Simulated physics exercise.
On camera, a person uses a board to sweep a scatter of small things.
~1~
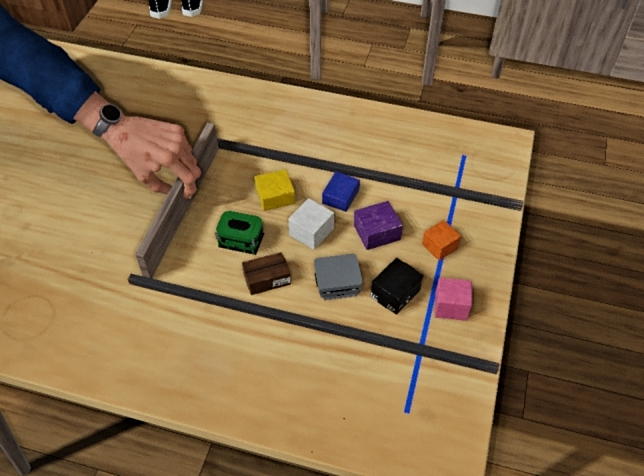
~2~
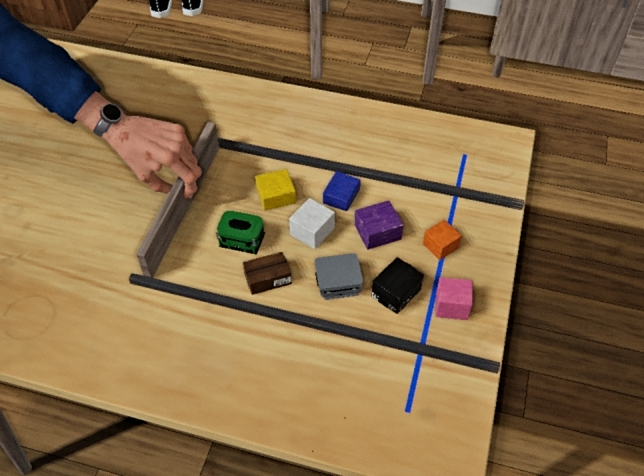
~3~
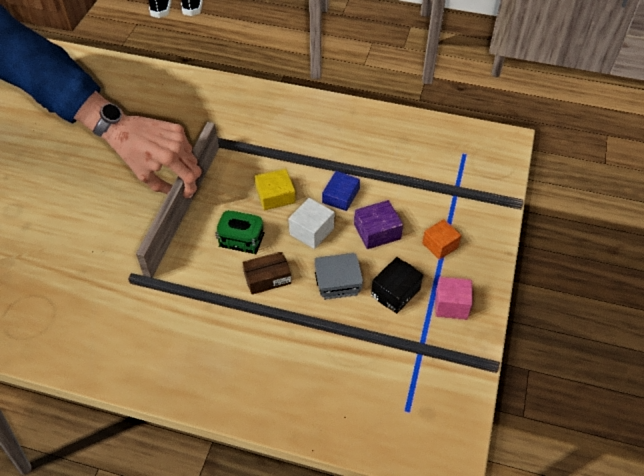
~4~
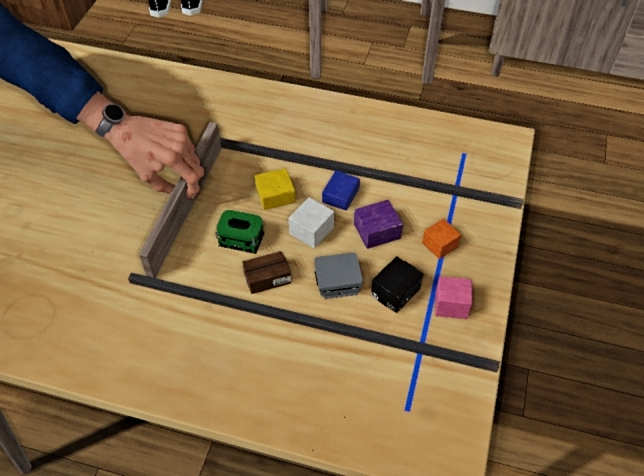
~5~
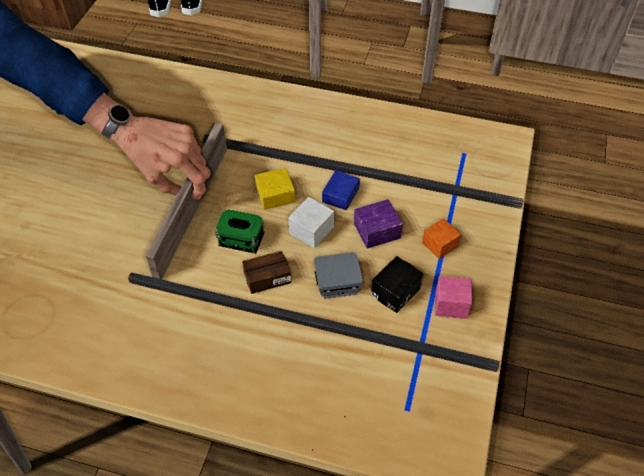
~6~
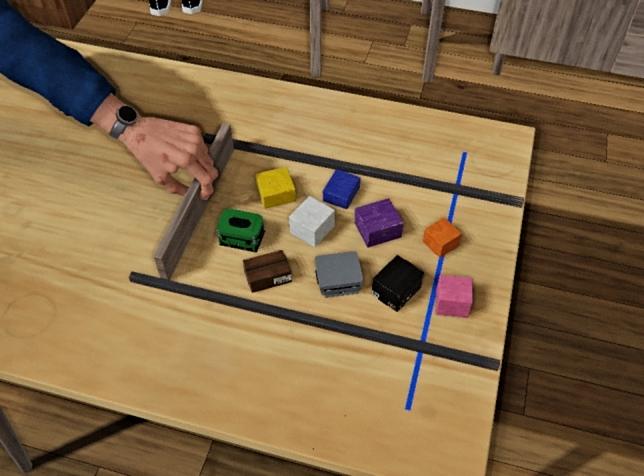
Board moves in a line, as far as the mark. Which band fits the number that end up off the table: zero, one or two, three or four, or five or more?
The band is three or four.
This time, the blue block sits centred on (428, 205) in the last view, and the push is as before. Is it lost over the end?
From that start, the object then is safe.
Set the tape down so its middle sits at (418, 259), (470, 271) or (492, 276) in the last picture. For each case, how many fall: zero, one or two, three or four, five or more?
Lab note - count at each of the three spots: Just one or two; at least five; 5 or more.
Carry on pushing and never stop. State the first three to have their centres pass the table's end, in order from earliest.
It goes the pink block, after that the black box, and then the orange block.
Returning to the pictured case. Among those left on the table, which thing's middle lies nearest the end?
The grey case.
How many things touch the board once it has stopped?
That comes to 5.
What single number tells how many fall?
Count: 3.
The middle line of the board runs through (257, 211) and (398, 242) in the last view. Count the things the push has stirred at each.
2 at one spot and 10 at the other.
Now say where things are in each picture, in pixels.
In the first picture, pink block (453, 299); orange block (441, 240); black box (396, 286); board (181, 197); tape (439, 267).
In the second picture, orange block (442, 240); blue block (342, 191).
In the third picture, black box (397, 285); yellow block (275, 190).
In the fourth picture, pink block (453, 298); white block (312, 223).
In the fifth picture, orange block (441, 239); green case (240, 231).
In the sixth picture, pink block (454, 297); orange block (442, 238); black box (397, 283); board (197, 198); tape (440, 264).
Soon after, none off yet; pink block at rest near (454, 297); orange block at rest near (442, 238); black box at rest near (397, 283).
After that, none off yet; pink block displaced about its own width near (491, 306); orange block displaced a little near (457, 238); black box displaced about its own width near (458, 296).
In the end, the number that fall off is three or four; gone, black box, orange block and pink block.
